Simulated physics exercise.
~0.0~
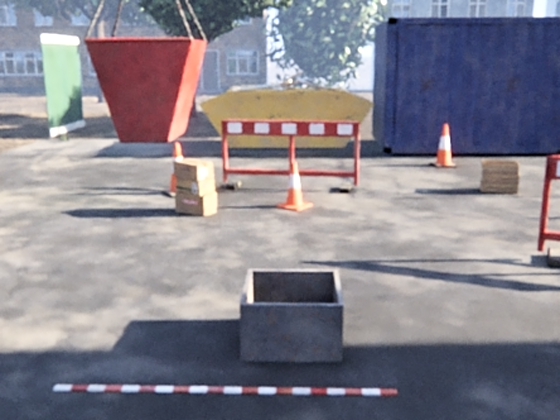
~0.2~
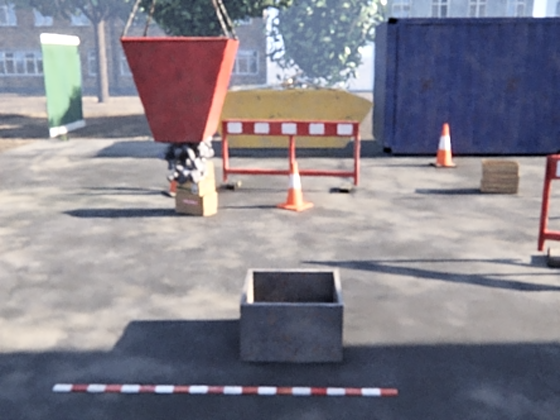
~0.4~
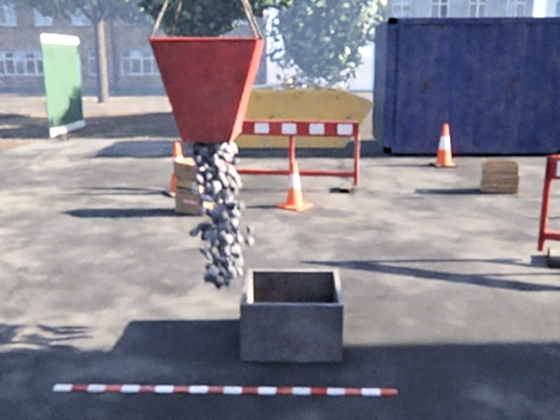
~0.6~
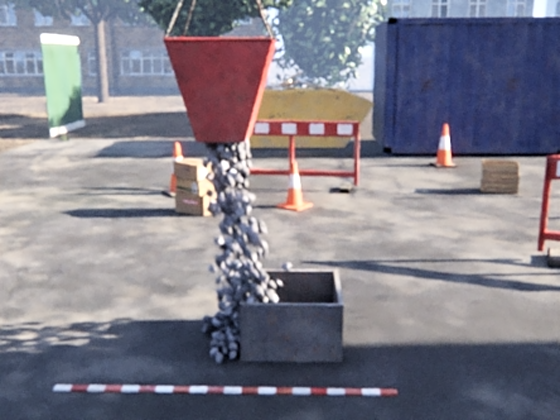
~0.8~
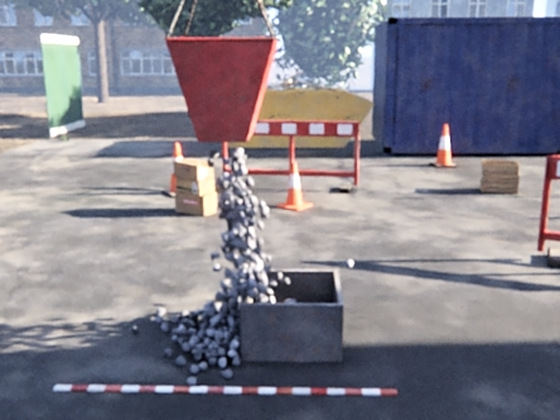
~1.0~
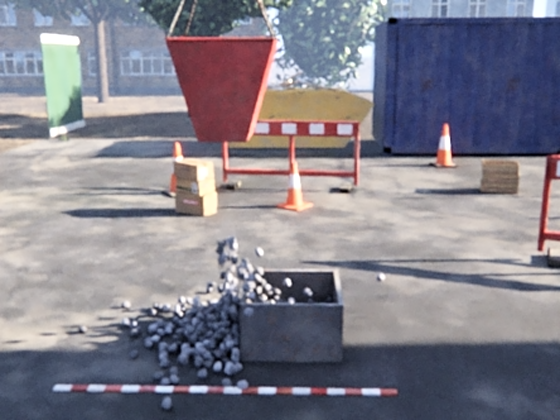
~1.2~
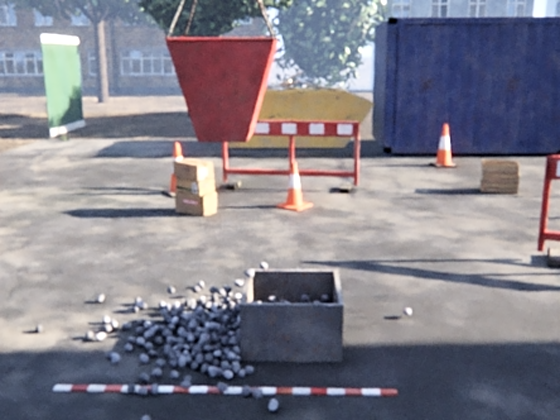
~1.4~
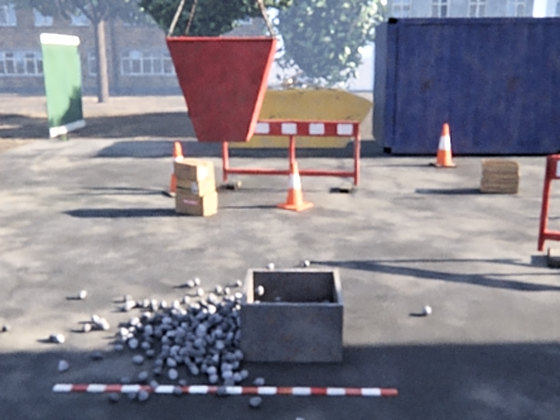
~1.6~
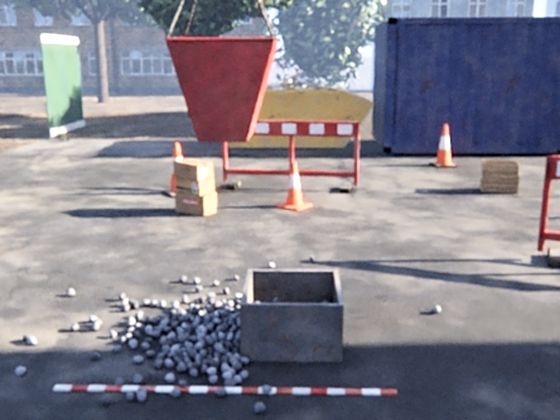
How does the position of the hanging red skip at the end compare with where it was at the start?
At the end the red skip hangs farther to the right, in front of the left part of the yellow skip and the striped barrier, whereas at the start it hung to the left of them.
